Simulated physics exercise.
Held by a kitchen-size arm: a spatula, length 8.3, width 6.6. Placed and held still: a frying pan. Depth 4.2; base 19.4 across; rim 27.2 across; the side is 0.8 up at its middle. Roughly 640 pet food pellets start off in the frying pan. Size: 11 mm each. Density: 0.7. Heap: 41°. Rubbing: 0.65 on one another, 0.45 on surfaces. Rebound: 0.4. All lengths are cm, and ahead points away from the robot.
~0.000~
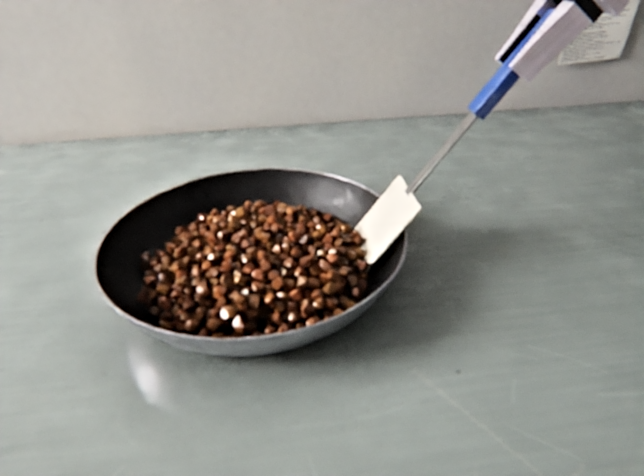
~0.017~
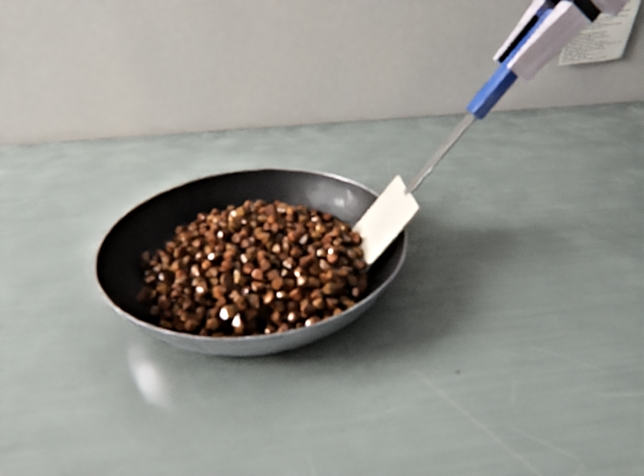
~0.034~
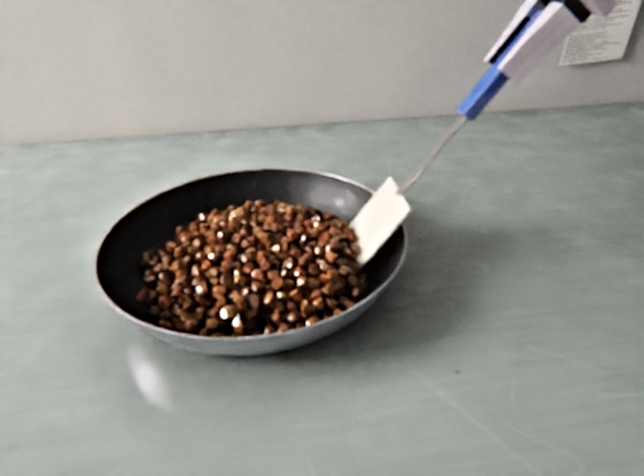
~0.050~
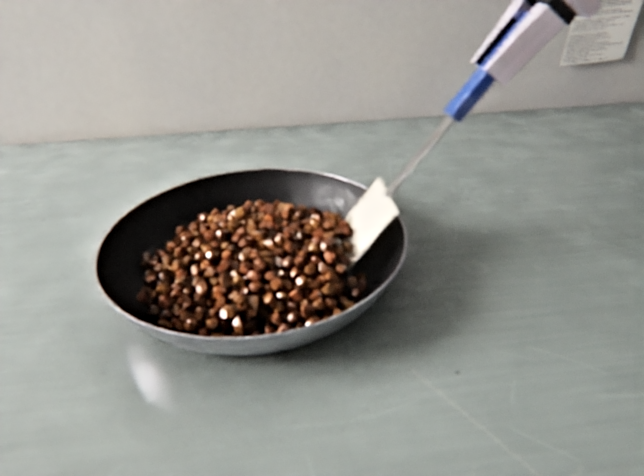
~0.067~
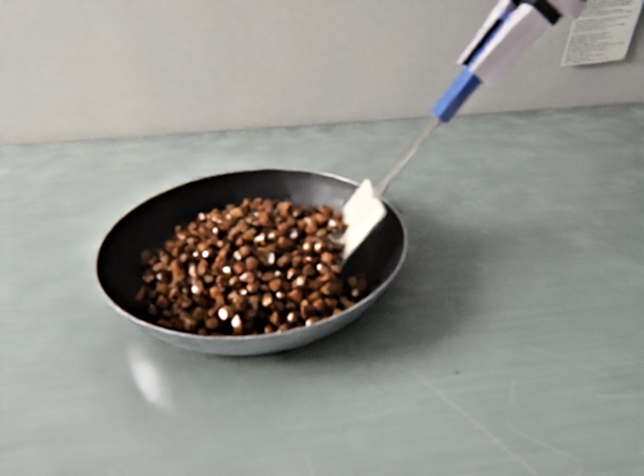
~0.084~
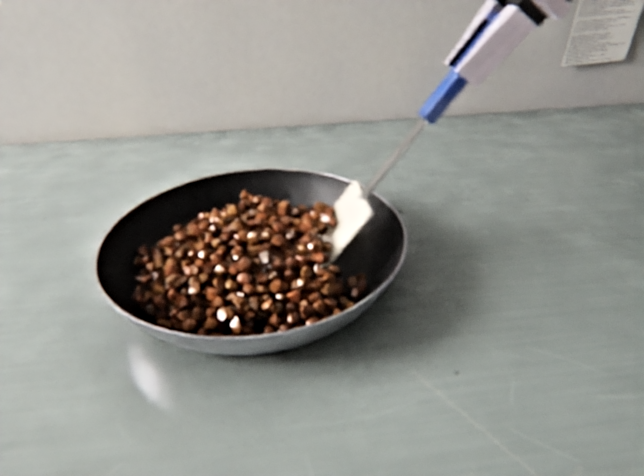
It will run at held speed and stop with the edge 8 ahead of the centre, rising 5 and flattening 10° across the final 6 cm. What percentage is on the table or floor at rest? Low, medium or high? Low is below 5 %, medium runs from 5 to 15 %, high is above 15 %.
The share is medium, from 5 to 15 %.
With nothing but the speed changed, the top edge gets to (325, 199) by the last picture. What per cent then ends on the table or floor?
That share would be about 15 percent.
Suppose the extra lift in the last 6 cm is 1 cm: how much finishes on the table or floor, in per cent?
About 5 %.
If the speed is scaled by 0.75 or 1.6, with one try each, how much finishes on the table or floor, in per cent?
The two tries give about 5 and 15 in a hundred.
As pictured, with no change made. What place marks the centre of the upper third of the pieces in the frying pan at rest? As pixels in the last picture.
Centre: Roughly (162, 252).
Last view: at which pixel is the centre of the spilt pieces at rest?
I'd point to somewhere close to (46, 282).
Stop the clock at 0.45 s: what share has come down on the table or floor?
That would be near 8 per cent, give or take.
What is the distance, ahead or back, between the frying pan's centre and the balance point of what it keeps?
The kept load is shifted forward by about 4.0 cm.
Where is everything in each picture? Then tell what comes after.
Spatula top edge at (410, 190), sloping 53°; upper third of the load around (260, 250), from x 140 to 365, top at y 205; 637 in the frying pan, in the first picture.
Spatula top edge at (409, 191), sloping 53°; upper third of the load around (260, 251), from x 140 to 360, top at y 205, in the second picture.
Spatula top edge at (401, 192), sloping 53°; upper third of the load around (265, 249), from x 140 to 360, top at y 205, in the third picture.
Spatula top edge at (388, 193), sloping 53°; upper third of the load around (264, 246), from x 140 to 360, top at y 205, in the fourth picture.
Spatula top edge at (376, 194), sloping 53°; upper third of the load around (261, 244), from x 140 to 360, top at y 205, in the fifth picture.
Spatula top edge at (363, 196), sloping 53°; upper third of the load around (253, 244), from x 140 to 360, top at y 195; 637 in the frying pan, in the sixth picture.
After 0.15 s, sloping 53°, highest piece 5 above the table; 637 in the frying pan.
After 0.22 s, sloping 49°, highest piece 6 above the table; 637 in the frying pan.
After 0.45 s, sloping 43°, highest piece 6 above the table; 582 in the frying pan, 51 on the table or floor, 4 on the blade or in flight.
After 1.50 s, sloping 43°, highest piece 5 above the table; 581 in the frying pan, 56 on the table or floor.
At rest, 581 in the frying pan, 56 on the table or floor. That is 9 % on the table or floor.
